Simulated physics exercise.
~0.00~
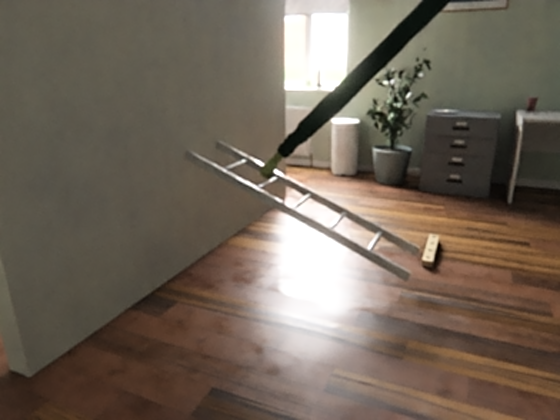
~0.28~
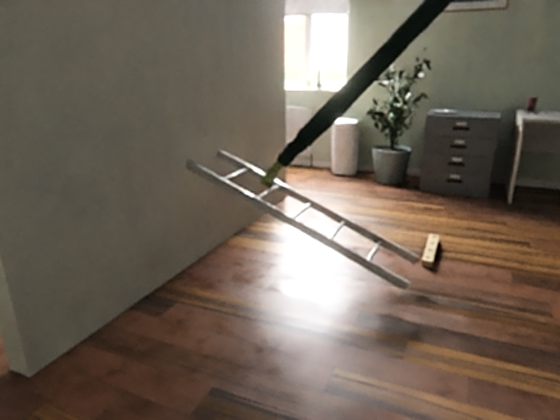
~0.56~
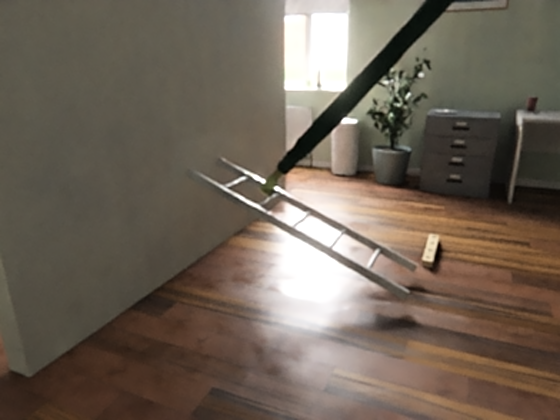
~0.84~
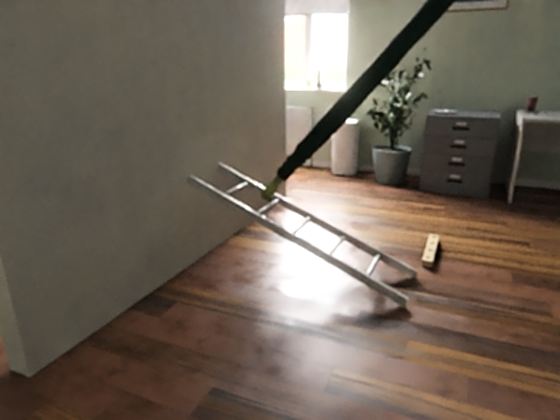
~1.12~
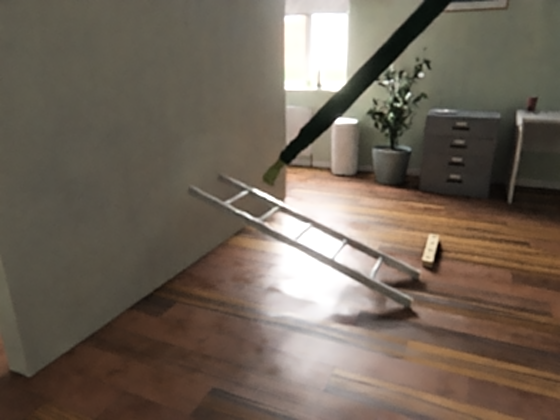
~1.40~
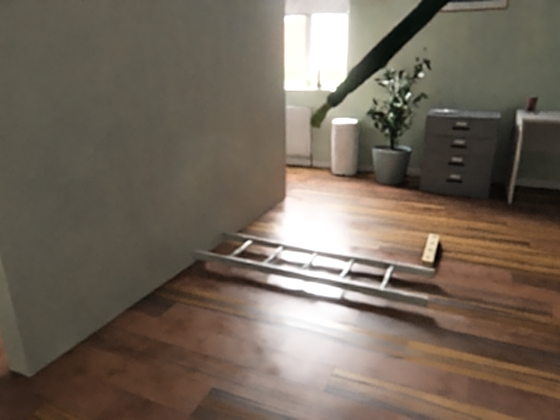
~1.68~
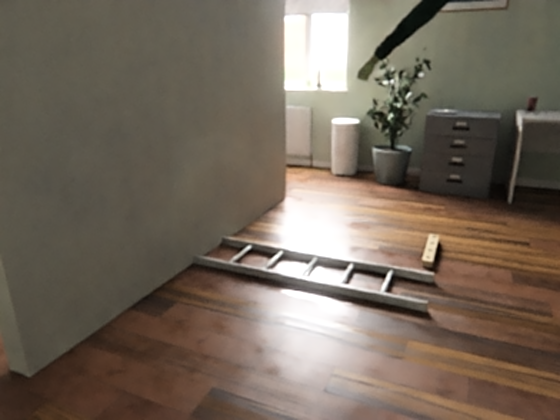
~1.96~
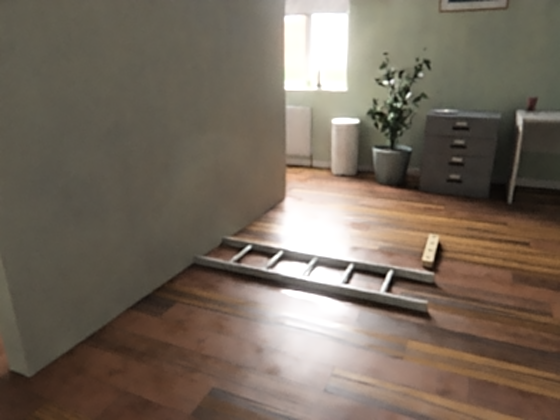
To begin with, a dark arm reaching in from the upper right holds a white ladder at a shallow slant, its upper end by the grey wall and its foot near a wooden batten on the floor. The arm lowers the ladder slightly, and its foot comes to rest on the boards short of the batten. The arm then lets go and draws back. Left alone, the ladder slips down the wall and drops flat. The arm withdraws out of view, leaving the ladder lying still on the wooden floor beside the unmoved batten.
